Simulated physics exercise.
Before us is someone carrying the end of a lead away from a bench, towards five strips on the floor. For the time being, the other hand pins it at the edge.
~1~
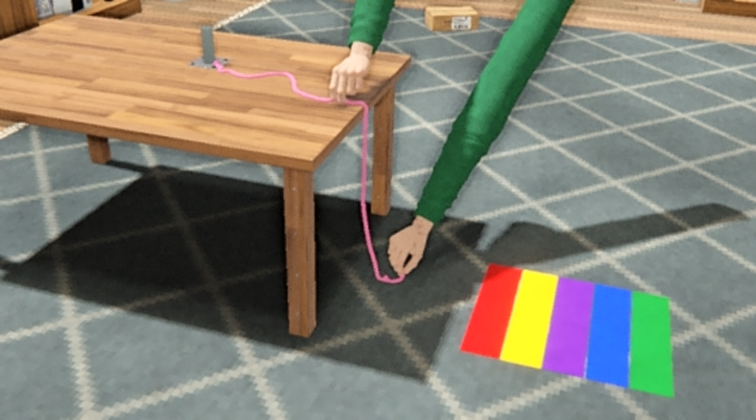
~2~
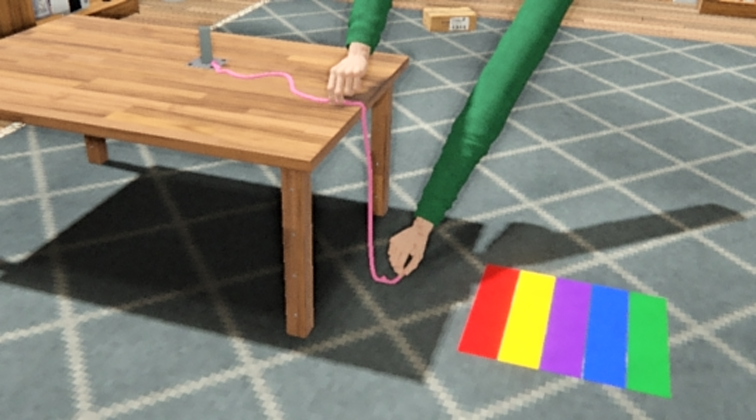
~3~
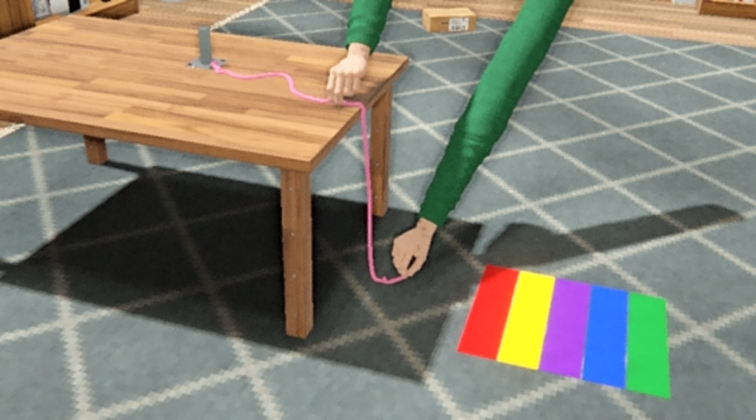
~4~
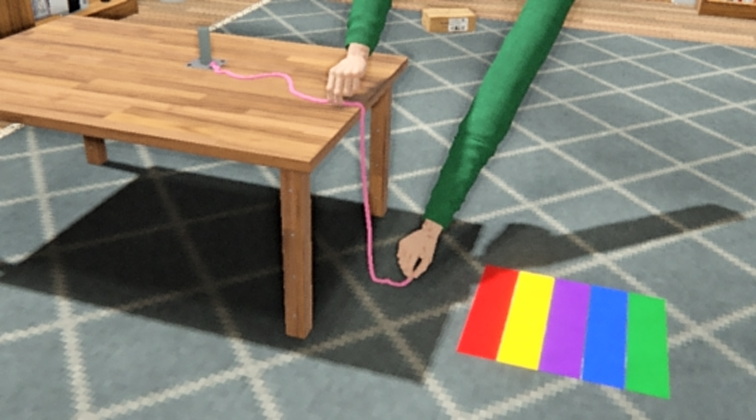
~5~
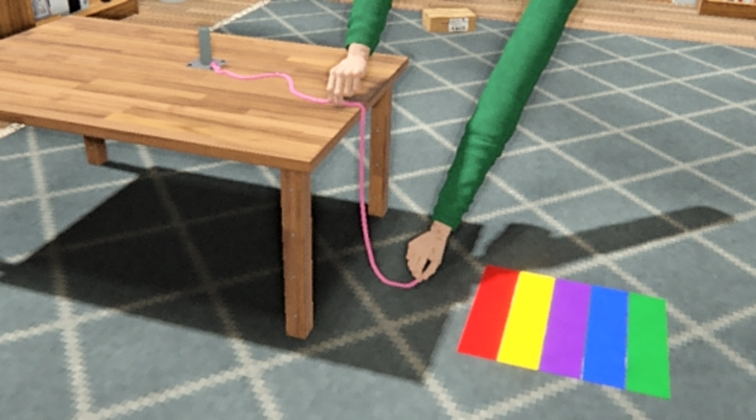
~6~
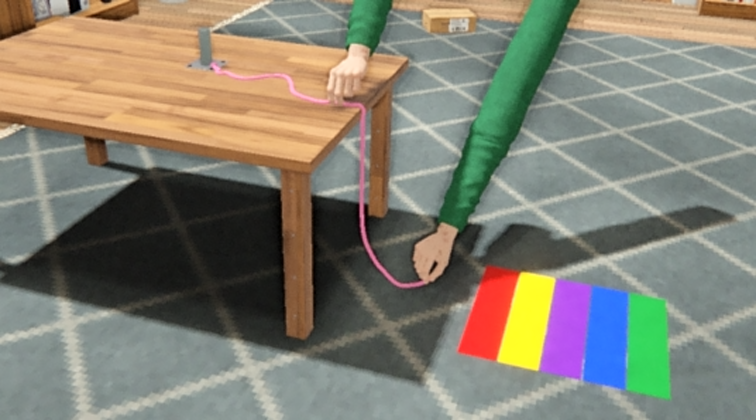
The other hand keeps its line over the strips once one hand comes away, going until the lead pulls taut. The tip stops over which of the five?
Over the purple strip.
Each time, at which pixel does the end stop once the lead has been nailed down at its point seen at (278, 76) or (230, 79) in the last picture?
I'd put it around (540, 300) the first time and around (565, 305) the second.
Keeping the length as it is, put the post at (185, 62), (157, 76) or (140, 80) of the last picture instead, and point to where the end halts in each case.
Roughly (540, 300), (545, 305) and (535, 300).
A little later, end near (510, 296); over red.
Next, end near (552, 304); over purple.
When it is tight, end near (576, 309); over purple. The end stops over the purple strip.
